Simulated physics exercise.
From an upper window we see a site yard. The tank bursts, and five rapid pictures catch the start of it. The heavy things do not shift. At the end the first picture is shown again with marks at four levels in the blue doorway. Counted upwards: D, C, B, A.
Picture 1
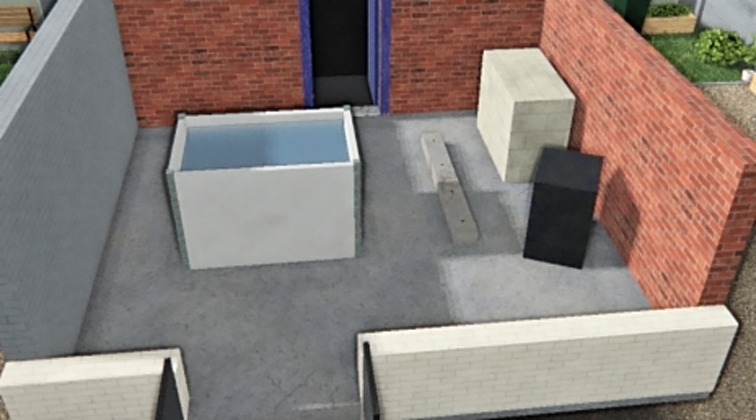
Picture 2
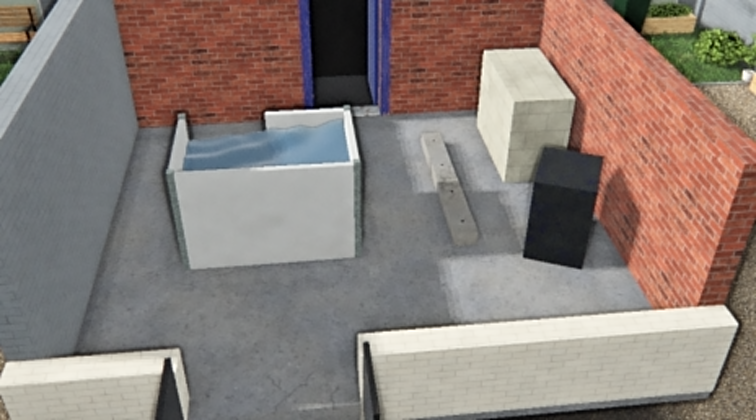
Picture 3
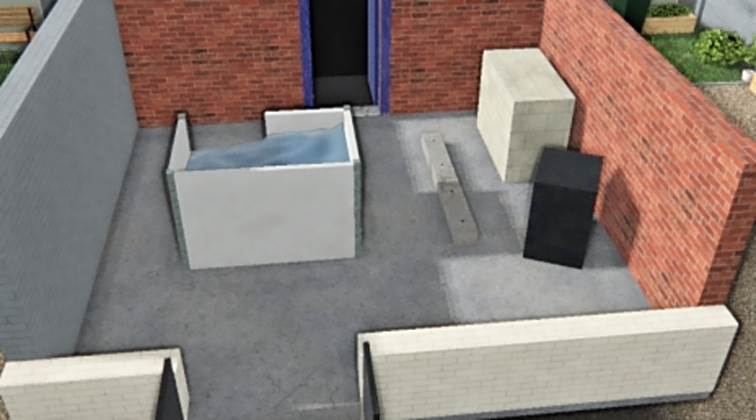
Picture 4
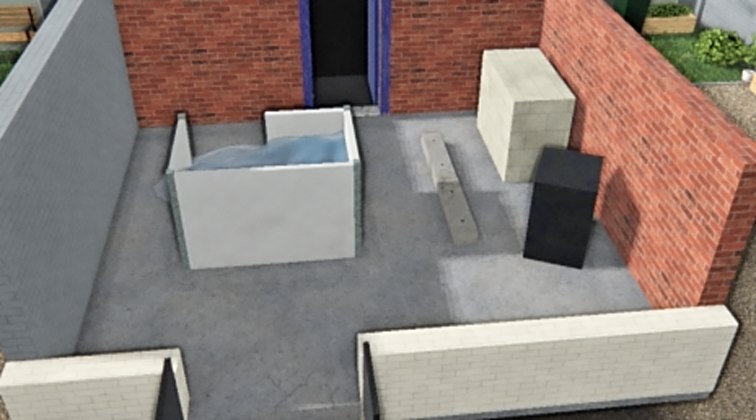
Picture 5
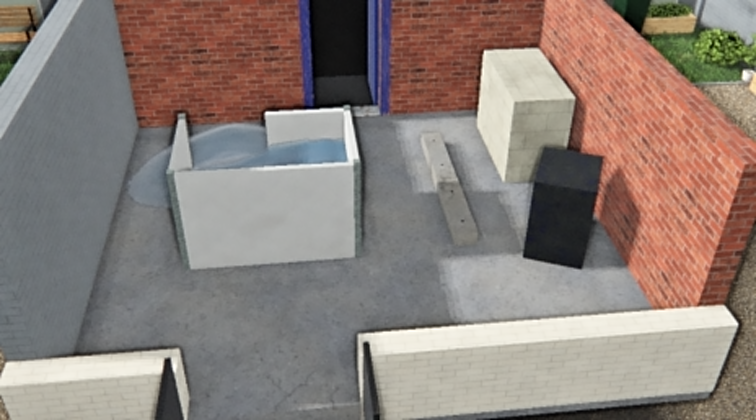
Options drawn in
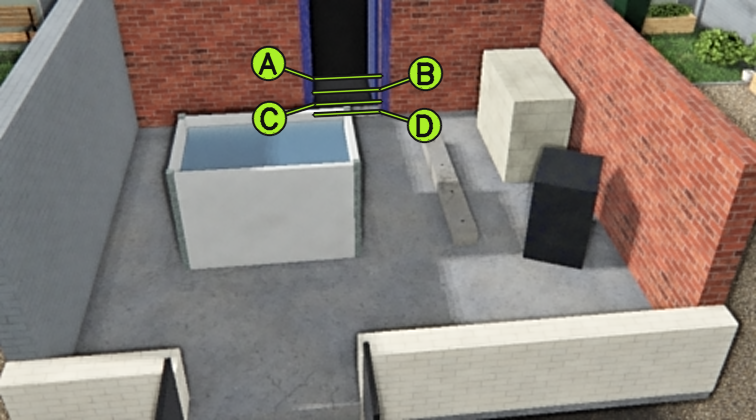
In this clip, a white tank of still water stands in a brick-walled yard; a section of its back wall disappears, the water surface ripples and sinks, and water spreads across the grey ground behind and left of it.
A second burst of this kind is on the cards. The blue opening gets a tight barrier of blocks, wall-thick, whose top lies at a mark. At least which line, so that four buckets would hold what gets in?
Go for C.
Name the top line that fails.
The answer is D.
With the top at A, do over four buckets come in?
No.
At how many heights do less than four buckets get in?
Three.
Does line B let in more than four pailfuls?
No.
In lime, A at (347, 77); B at (347, 91); C at (347, 103); D at (347, 113); from the bottom up D, C, B, A.
If A is chosen, nothing gets over.
If B is chosen, nothing gets over.
If C is chosen, a splash gets over, under a bucket.
If D is chosen, about 9 bucketfuls get in.
